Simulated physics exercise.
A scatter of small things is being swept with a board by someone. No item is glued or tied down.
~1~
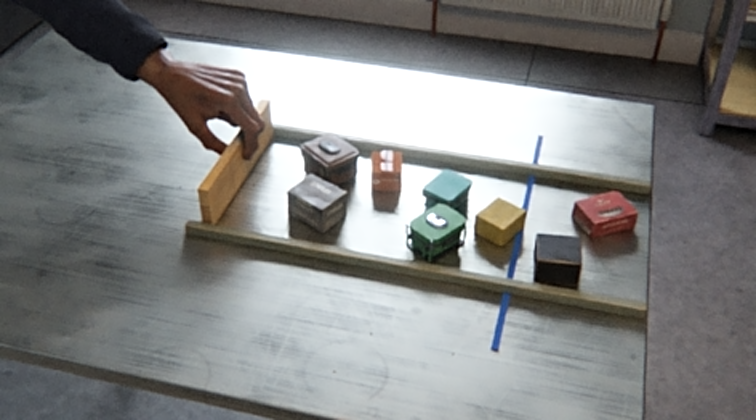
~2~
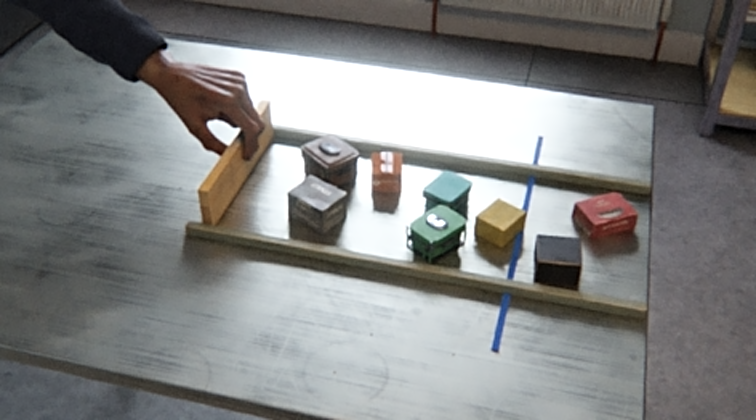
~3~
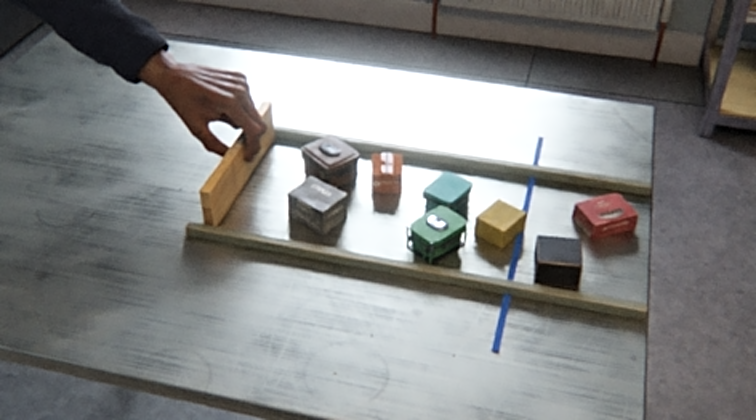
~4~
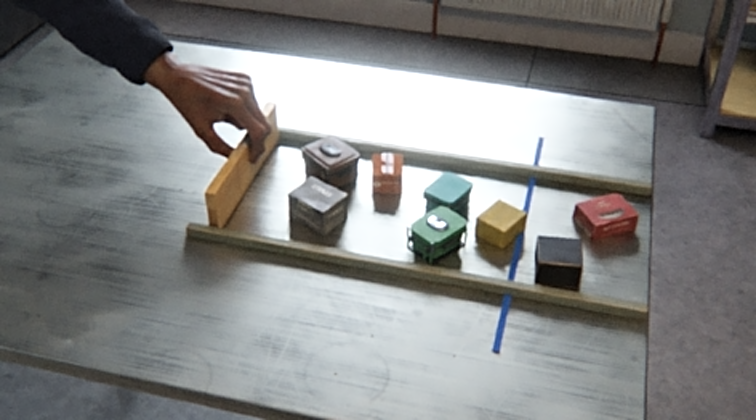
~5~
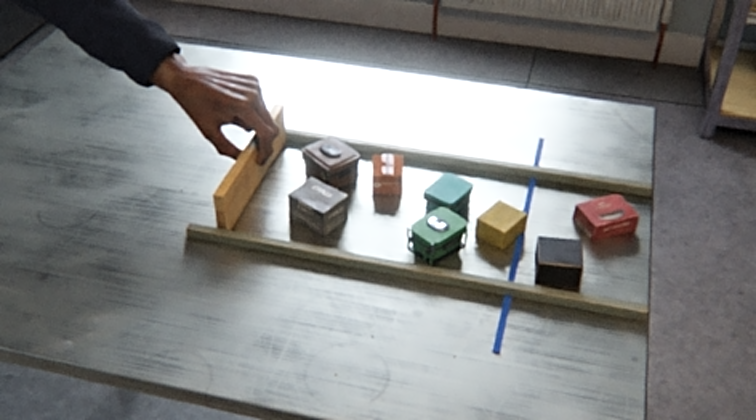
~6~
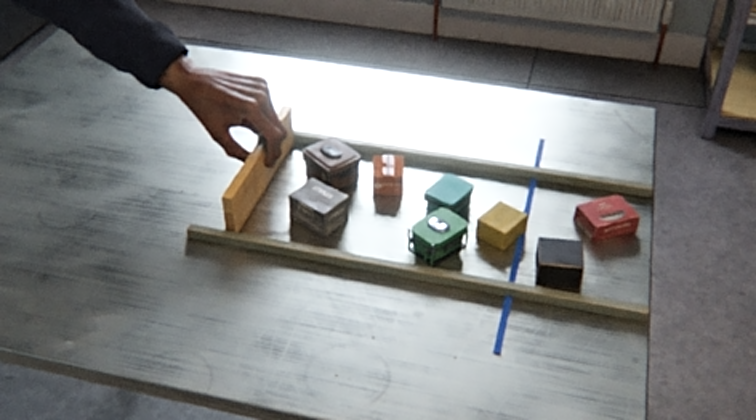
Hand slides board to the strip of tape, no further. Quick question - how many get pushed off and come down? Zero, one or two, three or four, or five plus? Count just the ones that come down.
Count them up and nothing's fallen, not one.
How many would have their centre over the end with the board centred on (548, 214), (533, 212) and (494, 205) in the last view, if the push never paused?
Past-the-end tally - position 1: 1, position 2: 0, position 3: 0.
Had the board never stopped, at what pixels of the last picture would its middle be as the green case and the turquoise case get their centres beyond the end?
Approx. (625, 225) / approx. (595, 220) for the other.
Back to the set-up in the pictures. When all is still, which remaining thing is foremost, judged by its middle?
That would be the red box, the foremost.
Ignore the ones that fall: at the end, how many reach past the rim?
1 in all.
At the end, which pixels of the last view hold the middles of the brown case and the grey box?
I'd put one at around (555, 187) and the other at around (546, 238).
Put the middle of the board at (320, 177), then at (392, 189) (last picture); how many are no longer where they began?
Tally: 3; 5.
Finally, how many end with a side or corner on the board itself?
It adds up to 3.
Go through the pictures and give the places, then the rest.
The first picture shows red box (604, 215); black block (557, 259); yellow block (500, 221); board (239, 160); tape (521, 227).
The second picture shows black block (557, 260); board (239, 161).
The third picture shows yellow block (500, 223); grey box (317, 206).
The fourth picture shows red box (605, 216); turquoise case (448, 196).
The fifth picture shows black block (558, 262); green case (438, 236).
The sixth picture shows red box (606, 218); black block (559, 263); yellow block (502, 225); board (261, 167); tape (523, 230).
Soon after, none off yet; red box at rest near (606, 218); black block at rest near (559, 263); yellow block at rest near (502, 225).
After that, none off yet; red box at rest near (606, 218); black block at rest near (559, 263); yellow block displaced a little near (517, 231).
In the end, the number that fall off is zero.
